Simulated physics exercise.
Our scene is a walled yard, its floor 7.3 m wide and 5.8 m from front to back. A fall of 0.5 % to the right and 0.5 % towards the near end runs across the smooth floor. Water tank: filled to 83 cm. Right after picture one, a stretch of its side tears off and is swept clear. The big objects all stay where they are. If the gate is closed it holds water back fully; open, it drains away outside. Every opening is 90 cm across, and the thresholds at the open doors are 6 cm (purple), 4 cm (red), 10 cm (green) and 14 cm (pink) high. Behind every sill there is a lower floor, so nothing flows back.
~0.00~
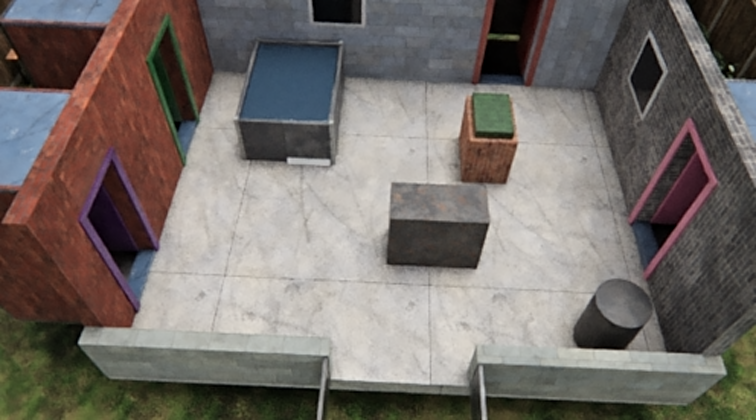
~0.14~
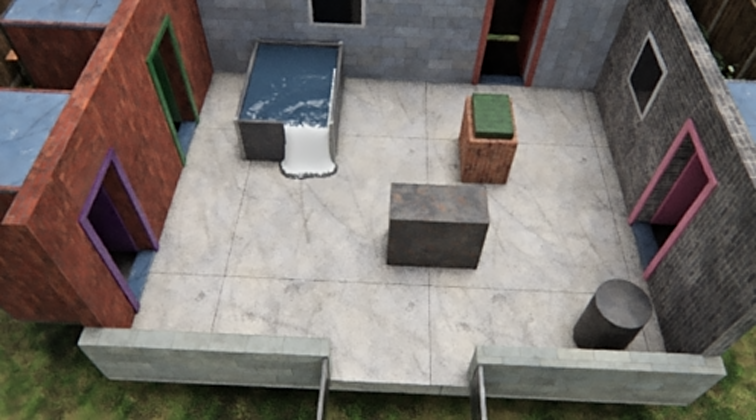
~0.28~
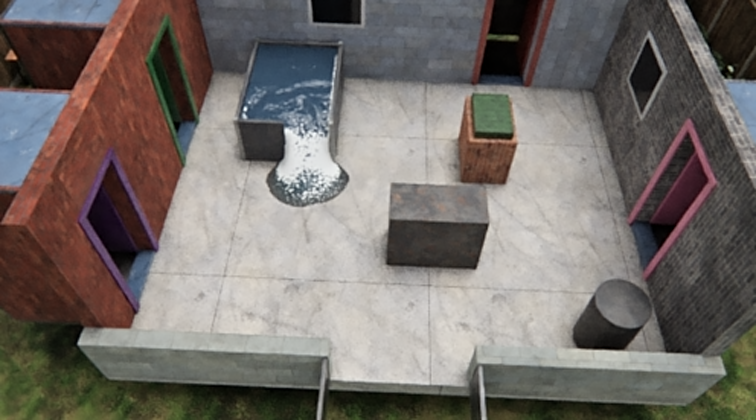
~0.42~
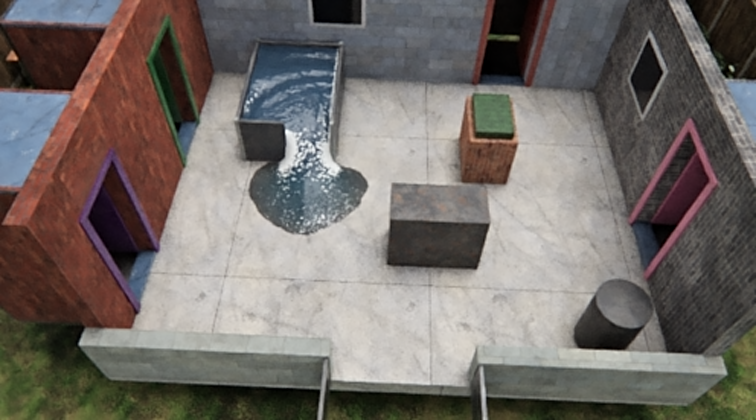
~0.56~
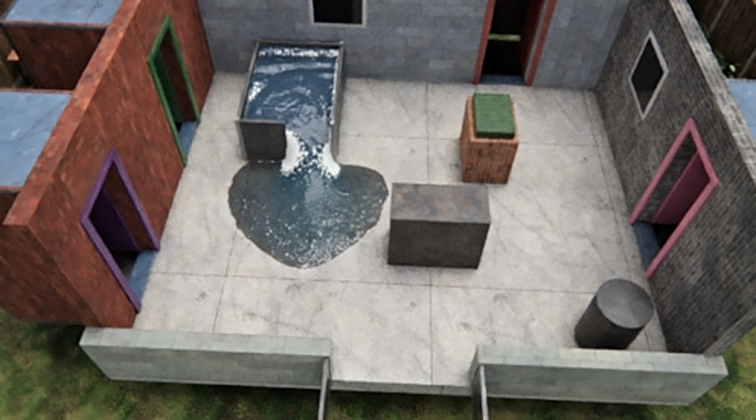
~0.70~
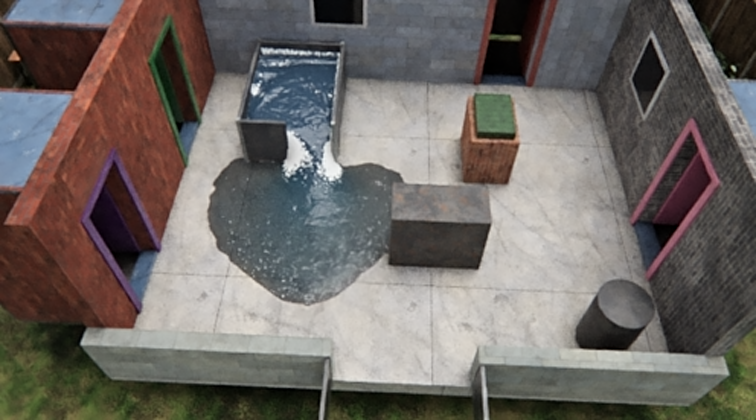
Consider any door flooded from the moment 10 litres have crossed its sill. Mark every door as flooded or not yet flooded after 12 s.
After that time, purple door: Flooded; red door: Not yet flooded; green door: Not yet flooded; pink door: Not yet flooded.
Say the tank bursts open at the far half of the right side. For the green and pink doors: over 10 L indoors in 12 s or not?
Compared with that limit, green falls short while pink falls short.
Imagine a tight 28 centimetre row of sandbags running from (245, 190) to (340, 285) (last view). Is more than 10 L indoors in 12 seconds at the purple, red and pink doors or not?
So purple comes out low enough, red comes out low enough and pink comes out low enough.
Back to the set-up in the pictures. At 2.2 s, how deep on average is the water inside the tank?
Average depth: About 44 cm.
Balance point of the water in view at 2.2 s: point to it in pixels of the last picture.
Near (297, 177).
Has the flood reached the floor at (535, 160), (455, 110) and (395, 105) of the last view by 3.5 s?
Untouched, untouched, untouched.
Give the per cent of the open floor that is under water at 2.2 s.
Near 40 per cent is wet.
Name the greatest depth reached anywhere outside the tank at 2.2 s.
Up to near 36 cm.
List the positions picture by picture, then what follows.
The water tank at (293, 83) is whole and still, 83 cm deep, in the first picture.
Water pours out at (309, 146) and has run 0.5 m, to (284, 170); typically 10 cm deep outside, 83 cm at the water tank's back, in the second picture.
The front is at (290, 201), 0.9 m from the gap at (309, 149); 0.8 m2 of floor is under water; 83 cm left at the back of the water tank, in the third picture.
The front is at (313, 229), 1.4 m from the gap at (310, 150); 1.9 m2 of floor is under water; 82 cm left at the back of the water tank, in the fourth picture.
The front is at (313, 262), 2.0 m from the gap at (311, 150); 3.6 m2 of floor is under water; 75 cm left at the back of the water tank, in the fifth picture.
Water pours out at (311, 150) and has run 2.6 m, to (314, 297); typically 4 cm deep outside, 70 cm at the water tank's back, in the sixth picture.
After 1.4 s water covers 30 % of the floor and is deepest (42 cm) near (315, 168); purple door 6 cm at the sill, 0 L in, red door not reached, green door not reached, pink door not reached.
After 2.2 s water covers 40 % of the floor and is deepest (36 cm) near (140, 353); purple door 10 cm at the sill, 1 L in, red door not reached, green door not reached, pink door not reached.
After 3.5 s water covers 40 % of the floor and is deepest (24 cm) near (315, 168); purple door 13 cm at the sill, 27 L in, red door not reached, green door not reached, pink door 6 cm at the sill, 0 L in.
After 7.0 s water covers 65 % of the floor and is deepest (14 cm) near (234, 357); purple door 8 cm at the sill, 60 L in, red door not reached, green door 3 cm at the sill, 0 L in, pink door 3 cm at the sill, 0 L in.
After 12.0 s water covers 75 % of the floor and is deepest (8 cm) near (177, 196); purple door 4 cm at the sill, 62 L in, red door not reached, green door 8 cm at the sill, 0 L in, pink door 5 cm at the sill, 0 L in.
